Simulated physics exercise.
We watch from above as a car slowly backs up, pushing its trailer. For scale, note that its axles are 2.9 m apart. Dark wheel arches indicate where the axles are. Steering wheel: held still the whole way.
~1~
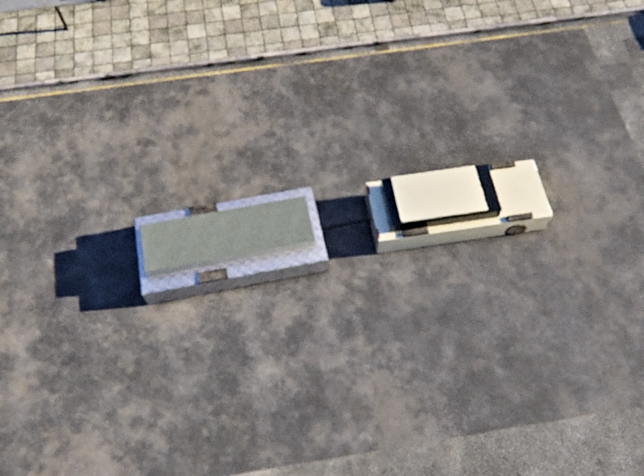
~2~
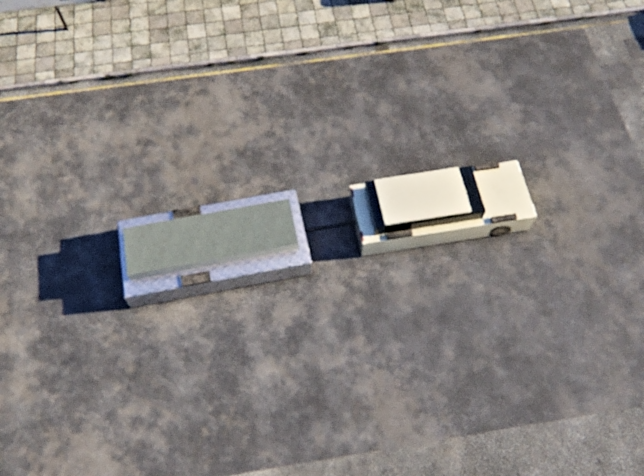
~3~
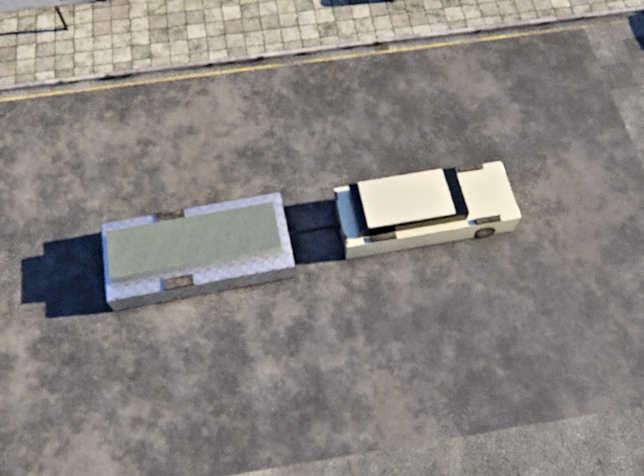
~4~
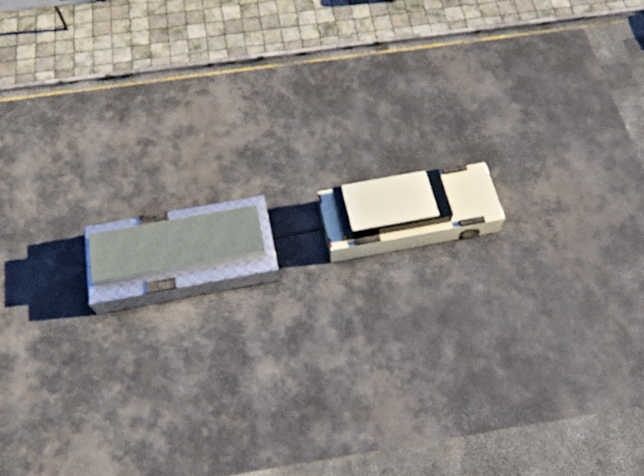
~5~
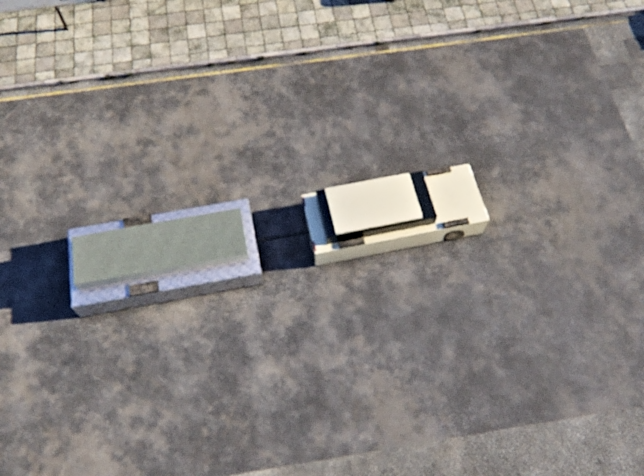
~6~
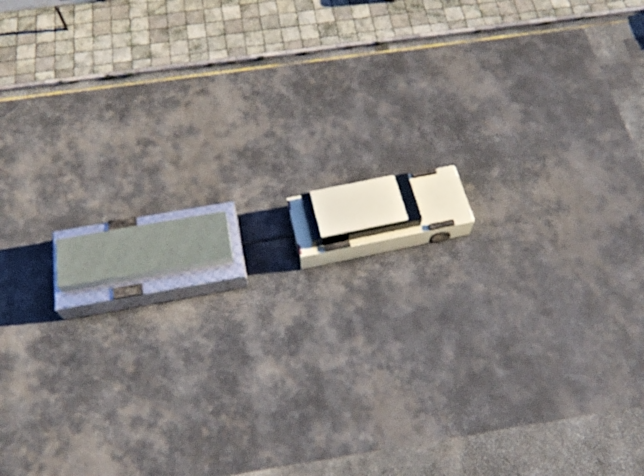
A cream-coloured car backed slowly to the left across the grey tarmac, pushing a pale, box-shaped trailer behind it, and the two stayed almost in line as they crept along below the paved edge.
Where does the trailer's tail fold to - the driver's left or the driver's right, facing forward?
The driver's left.
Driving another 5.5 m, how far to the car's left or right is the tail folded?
30° to the car's left.
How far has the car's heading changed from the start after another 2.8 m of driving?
I'd put it at around 8 degrees.
With 2.8 m more driven, the tail is 12° to the car's left, the car has turned 8° and the trailer's axle is at (18, 272) of the last picture.
With 5.5 m more driven, the tail is 29° to the car's left, the car has turned 13° and the trailer's axle is out of the picture.
With 8.3 m more driven, the tail is 60° to the car's left, the car has turned 18° and the trailer's axle is out of the picture; it has jack-knifed.
